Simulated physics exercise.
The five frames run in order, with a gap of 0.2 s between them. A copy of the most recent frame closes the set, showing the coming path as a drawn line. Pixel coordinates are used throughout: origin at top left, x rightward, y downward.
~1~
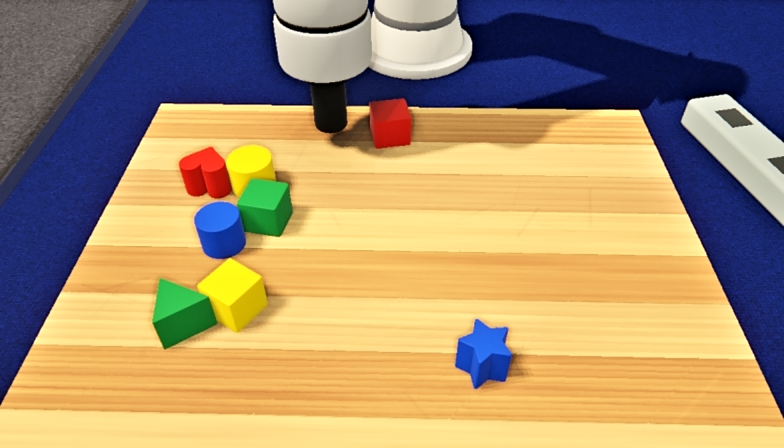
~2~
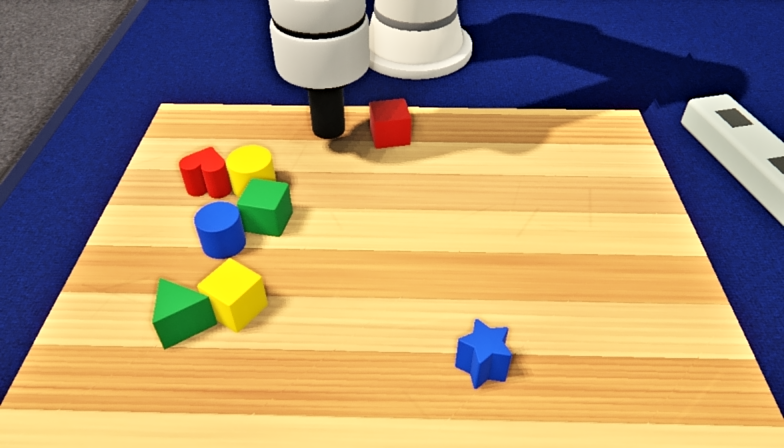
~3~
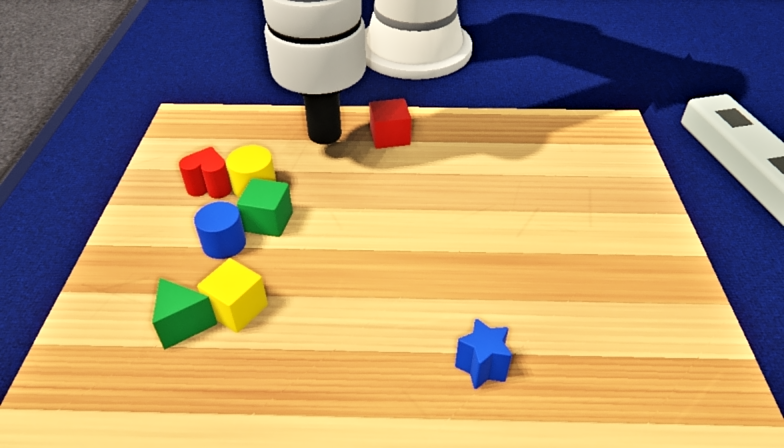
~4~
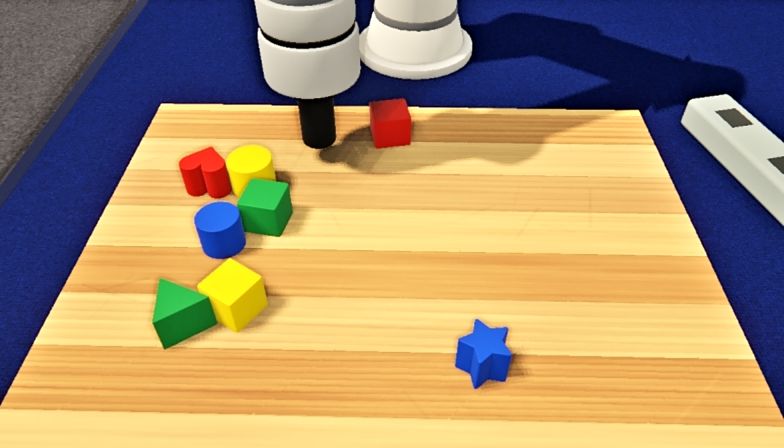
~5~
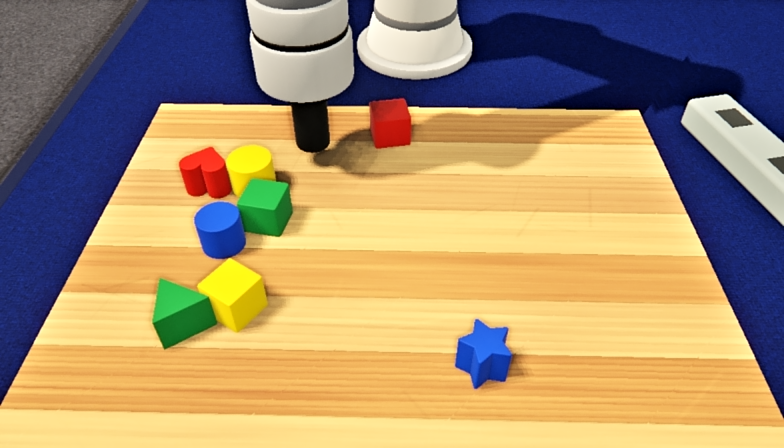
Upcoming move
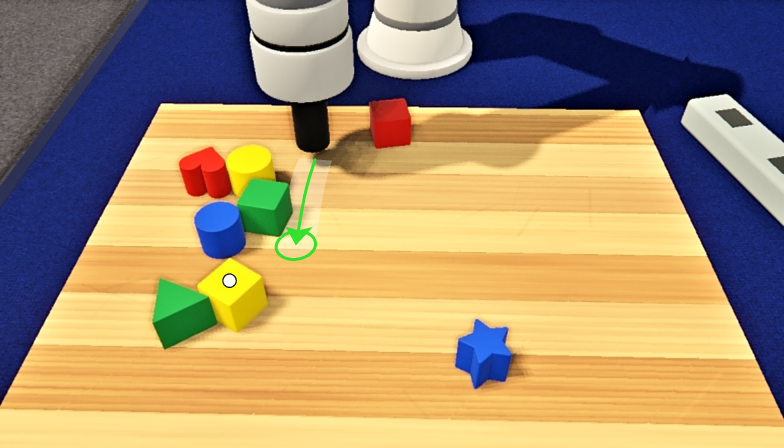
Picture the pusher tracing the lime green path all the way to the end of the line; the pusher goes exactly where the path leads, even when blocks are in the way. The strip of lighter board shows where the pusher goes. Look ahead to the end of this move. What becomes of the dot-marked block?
Its place stays the same.
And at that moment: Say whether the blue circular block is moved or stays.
The block in question is displaced by the end.
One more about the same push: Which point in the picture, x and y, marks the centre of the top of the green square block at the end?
The spot you're after is about (251, 212) in the image.
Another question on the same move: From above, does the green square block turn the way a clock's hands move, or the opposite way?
From above, it looks like the green square block goes clockwise.
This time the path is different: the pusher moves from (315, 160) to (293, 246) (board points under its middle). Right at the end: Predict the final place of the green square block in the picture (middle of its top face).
It will end up at (249, 210).
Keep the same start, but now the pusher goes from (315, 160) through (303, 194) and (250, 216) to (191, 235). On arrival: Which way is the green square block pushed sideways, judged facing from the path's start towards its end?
The green square block goes right.
The line goes from (315, 160) through (304, 199) to (296, 245); the dot is on the yellow square block.
On the path given first. One third of the way, pusher at (305, 170); nothing pushed yet.
Two thirds of the way, pusher at (299, 198); blue circular block at (212, 217); green square block at (256, 200), turned 25° clockwise.
At the end, pusher at (293, 229); blue circular block at (204, 217); yellow square block unmoved; green square block at (251, 212), turned 85° clockwise.
